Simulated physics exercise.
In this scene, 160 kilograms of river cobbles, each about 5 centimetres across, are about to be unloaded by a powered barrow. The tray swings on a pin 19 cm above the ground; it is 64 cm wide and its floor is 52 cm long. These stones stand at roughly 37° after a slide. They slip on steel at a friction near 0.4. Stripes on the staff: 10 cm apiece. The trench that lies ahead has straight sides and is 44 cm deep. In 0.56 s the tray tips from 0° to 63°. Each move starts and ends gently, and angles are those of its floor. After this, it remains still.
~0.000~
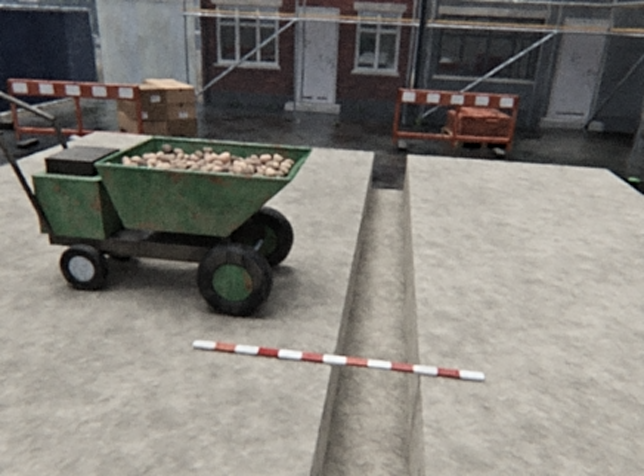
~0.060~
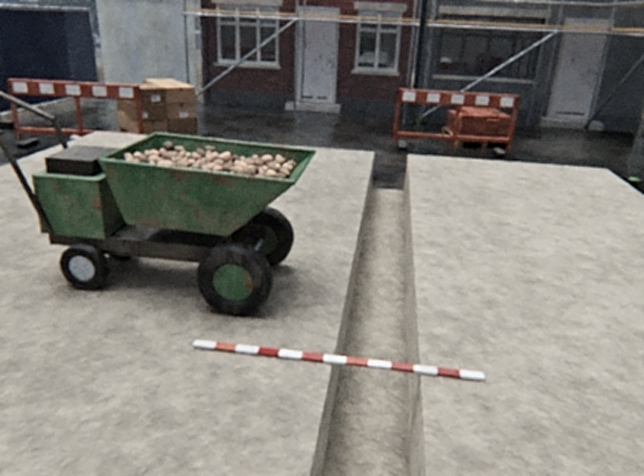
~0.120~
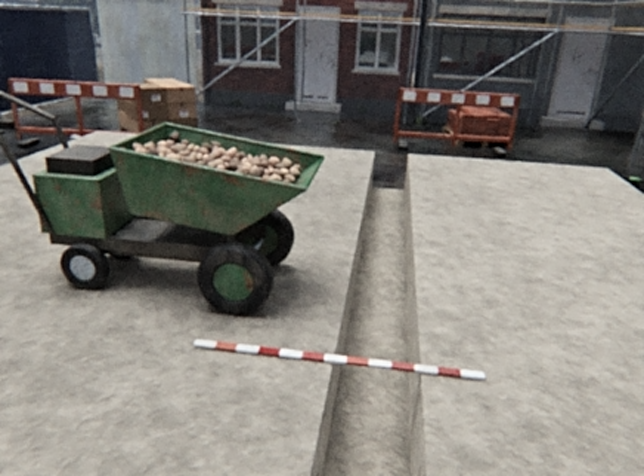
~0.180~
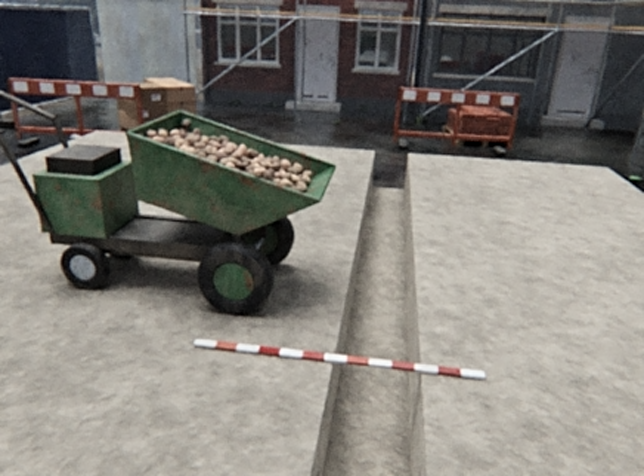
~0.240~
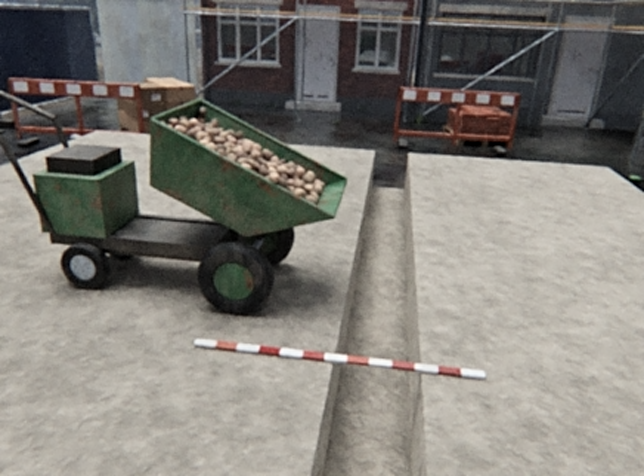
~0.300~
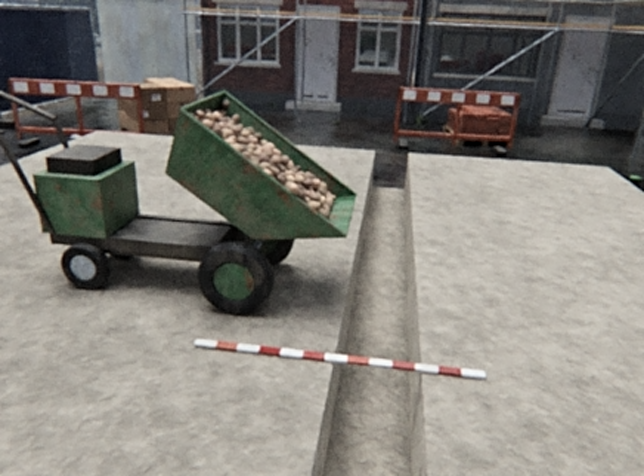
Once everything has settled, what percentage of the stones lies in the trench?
I would say 69 percent.
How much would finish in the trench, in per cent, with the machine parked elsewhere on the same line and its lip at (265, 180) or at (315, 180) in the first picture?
I'd expect close to 90 per cent at the first and 50 per cent at the second.
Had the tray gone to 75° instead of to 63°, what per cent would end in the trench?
Roughly 75 percent.
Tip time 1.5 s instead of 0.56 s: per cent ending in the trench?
It'd be some 90 per cent.
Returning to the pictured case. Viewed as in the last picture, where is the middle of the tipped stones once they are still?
Resting centre: About (398, 351).
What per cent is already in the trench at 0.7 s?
Some 15 per cent of the load by that point.
After 0.4 s the floor is at 53°; 100 % in the tray; the foremost stones are at (346, 236).
After 0.7 s the floor is at 63°; 84 % in the tray, 16 % in the trench; the foremost stones are at (419, 305).
After 1.0 s the floor is at 63°; 26 % in the tray, 44 % in the trench, 30 % past the trench; the foremost stones are at (569, 331).
After 3.0 s the floor is at 63°; 0 % in the tray, 69 % in the trench, 31 % past the trench; the foremost stones are past the picture's edge.
